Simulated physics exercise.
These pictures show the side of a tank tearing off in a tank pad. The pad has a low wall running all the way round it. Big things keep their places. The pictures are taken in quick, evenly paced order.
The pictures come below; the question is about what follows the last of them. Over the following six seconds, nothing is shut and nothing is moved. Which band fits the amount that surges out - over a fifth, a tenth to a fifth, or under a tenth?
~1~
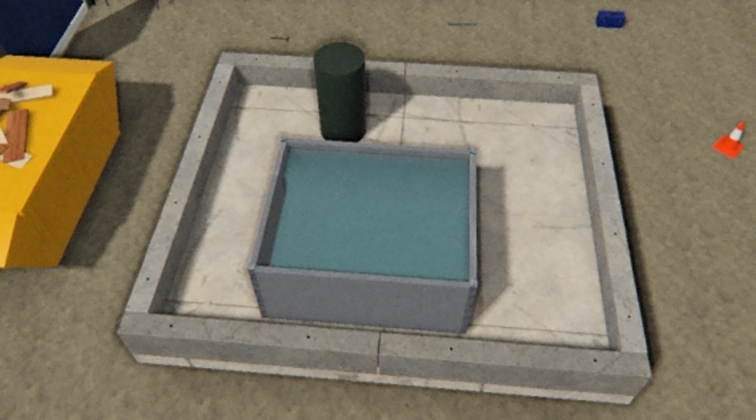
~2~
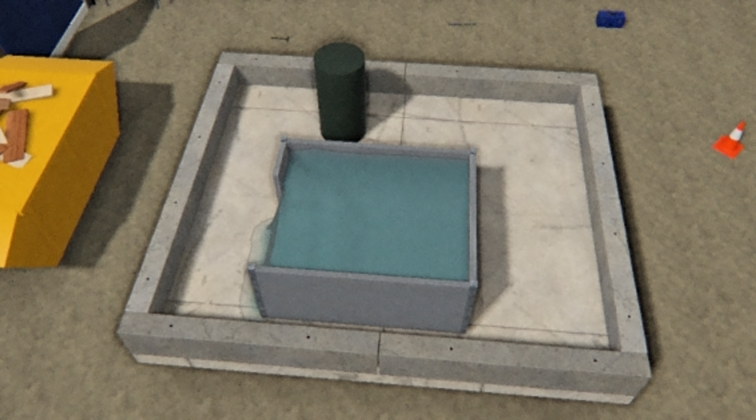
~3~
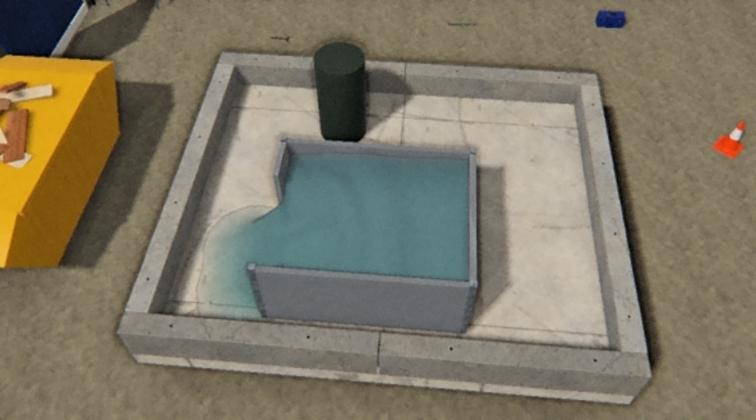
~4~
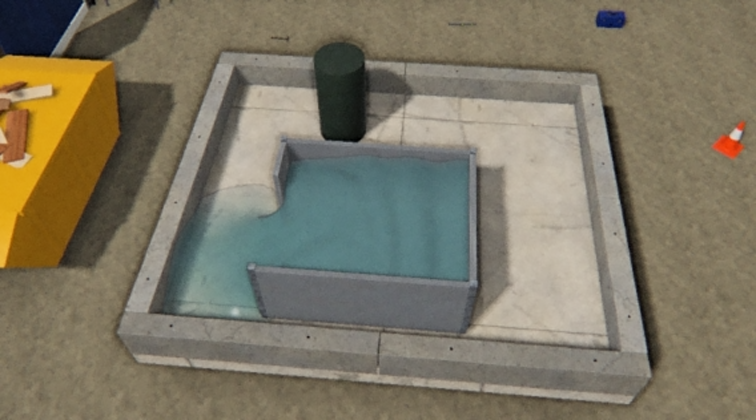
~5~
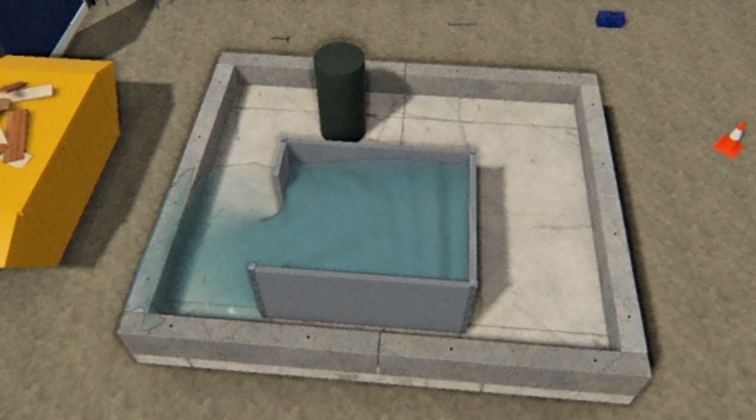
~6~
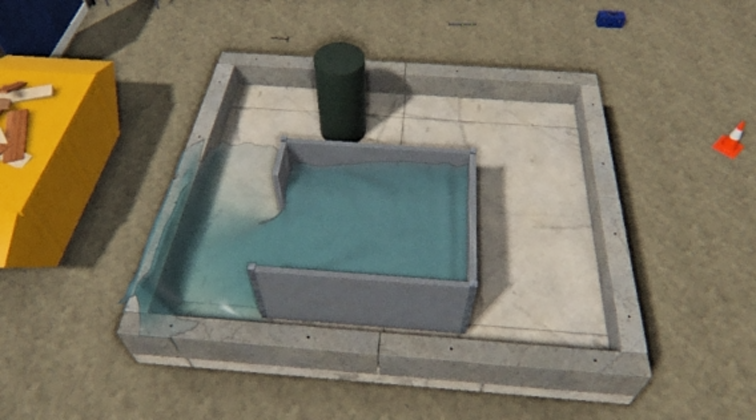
The amount falls between a tenth and a fifth.
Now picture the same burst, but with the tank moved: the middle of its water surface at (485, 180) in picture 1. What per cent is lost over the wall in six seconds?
4 per cent.
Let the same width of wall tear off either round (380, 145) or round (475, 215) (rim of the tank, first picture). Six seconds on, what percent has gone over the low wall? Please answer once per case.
About 4% and 10%.
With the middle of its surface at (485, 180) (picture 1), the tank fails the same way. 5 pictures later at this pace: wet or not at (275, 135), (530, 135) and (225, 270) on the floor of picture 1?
Gets wet, stays dry, gets wet.
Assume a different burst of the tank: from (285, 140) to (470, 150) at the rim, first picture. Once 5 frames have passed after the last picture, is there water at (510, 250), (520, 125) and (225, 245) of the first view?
Spared, soaked, spared.
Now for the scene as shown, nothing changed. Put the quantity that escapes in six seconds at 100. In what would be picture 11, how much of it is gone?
My guess would be around 40 percent.
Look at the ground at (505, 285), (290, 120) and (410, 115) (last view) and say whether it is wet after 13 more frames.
Spared, soaked, soaked.
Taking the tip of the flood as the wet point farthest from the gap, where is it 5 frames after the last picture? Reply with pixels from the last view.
I reckon the front has reached (241, 85) by then.
A moment on, water covers 25 % of the floor; the low wall has let 2 % over.
Next, water covers 30 % of the floor; the low wall has let 6 % over.
Then, water covers 55 % of the floor; the low wall has let 15 % over.
Later, water covers 75 % of the floor; the low wall has let 16 % over.
In the end, water covers 85 % of the floor; the low wall has let 16 % over.
